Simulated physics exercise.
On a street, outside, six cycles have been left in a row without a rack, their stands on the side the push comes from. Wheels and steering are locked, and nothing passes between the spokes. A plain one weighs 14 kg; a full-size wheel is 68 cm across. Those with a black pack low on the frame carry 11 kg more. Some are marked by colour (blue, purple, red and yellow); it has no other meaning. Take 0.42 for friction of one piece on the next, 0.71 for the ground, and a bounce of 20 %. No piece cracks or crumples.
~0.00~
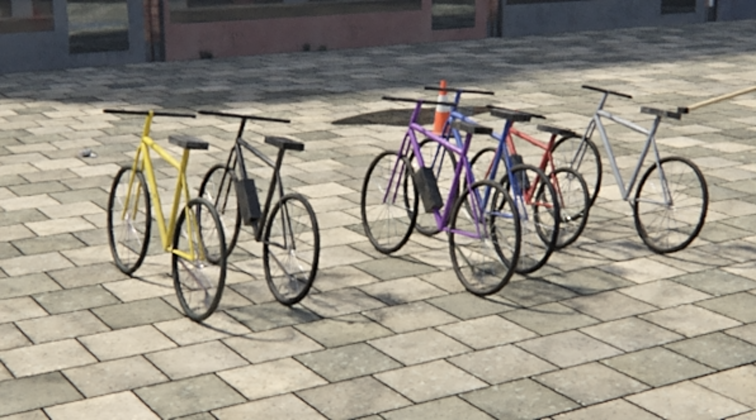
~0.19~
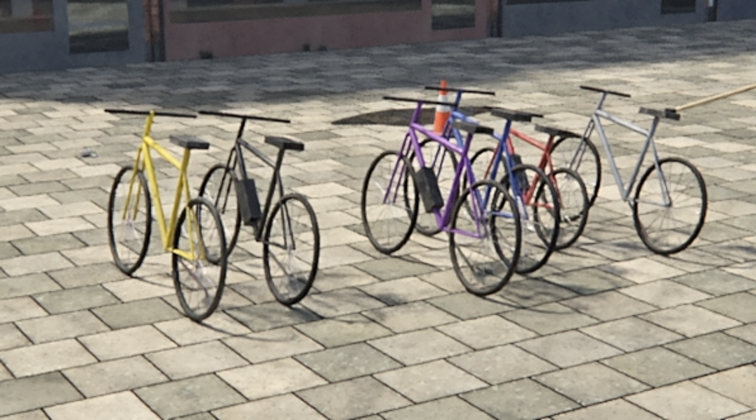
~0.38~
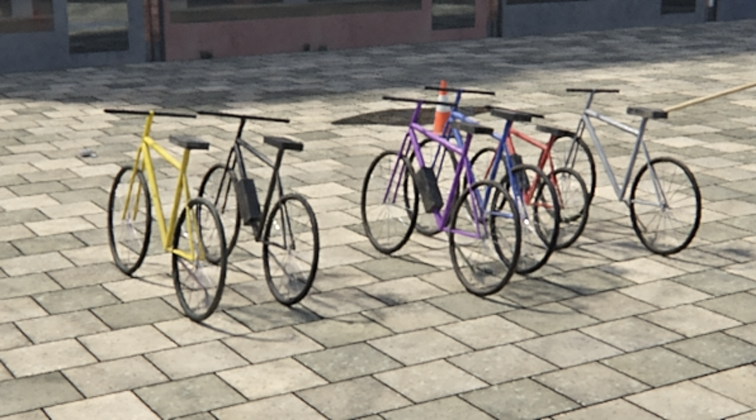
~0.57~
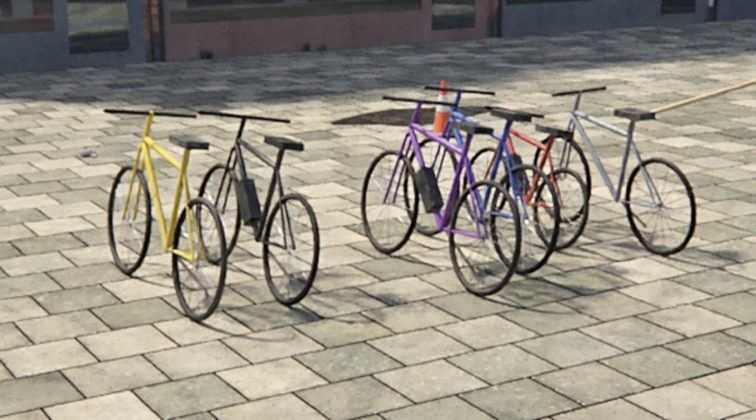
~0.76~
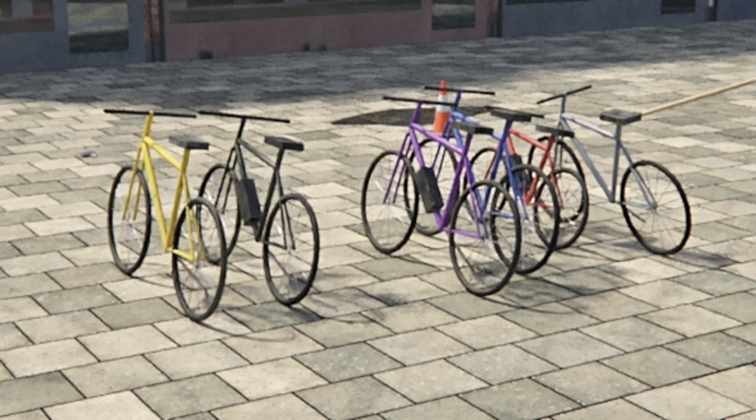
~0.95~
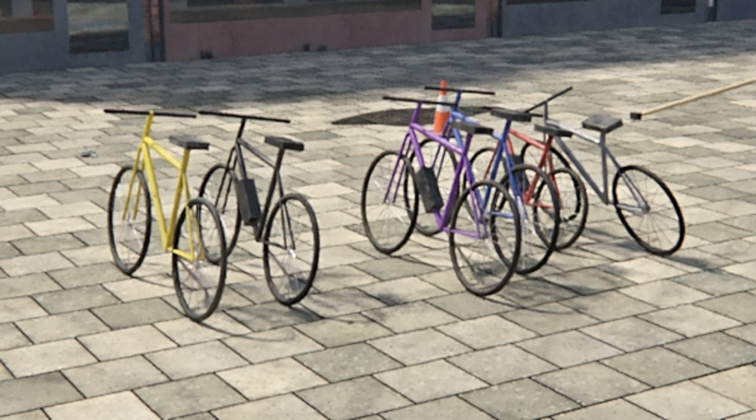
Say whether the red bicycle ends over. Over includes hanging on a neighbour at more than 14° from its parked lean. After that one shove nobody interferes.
In the end the red bicycle topples.
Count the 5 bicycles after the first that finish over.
It comes to 1.
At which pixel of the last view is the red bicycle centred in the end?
Near (479, 186).
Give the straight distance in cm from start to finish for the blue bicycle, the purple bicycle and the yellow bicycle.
Moved: Blue 10, purple 0, yellow 0.
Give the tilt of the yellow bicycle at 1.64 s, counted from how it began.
About 0°.
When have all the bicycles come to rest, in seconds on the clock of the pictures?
At about 2.0 s.
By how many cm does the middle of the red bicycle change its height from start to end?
It ends some 5 cm lower.
By 1.64 s, 1 of the 5 other bicycles over; red bicycle tilted 33°.
By 1.84 s, 1 of the 5 other bicycles over; red bicycle tilted 47°; blue bicycle tilted 4°.
When it is over (2.3 s), 1 of the 5 other bicycles over; red bicycle tilted 46°; blue bicycle tilted 9°; purple bicycle unmoved. Four left standing. In pixels of the last frame, middles, red bicycle near (479, 186), blue bicycle near (469, 173).
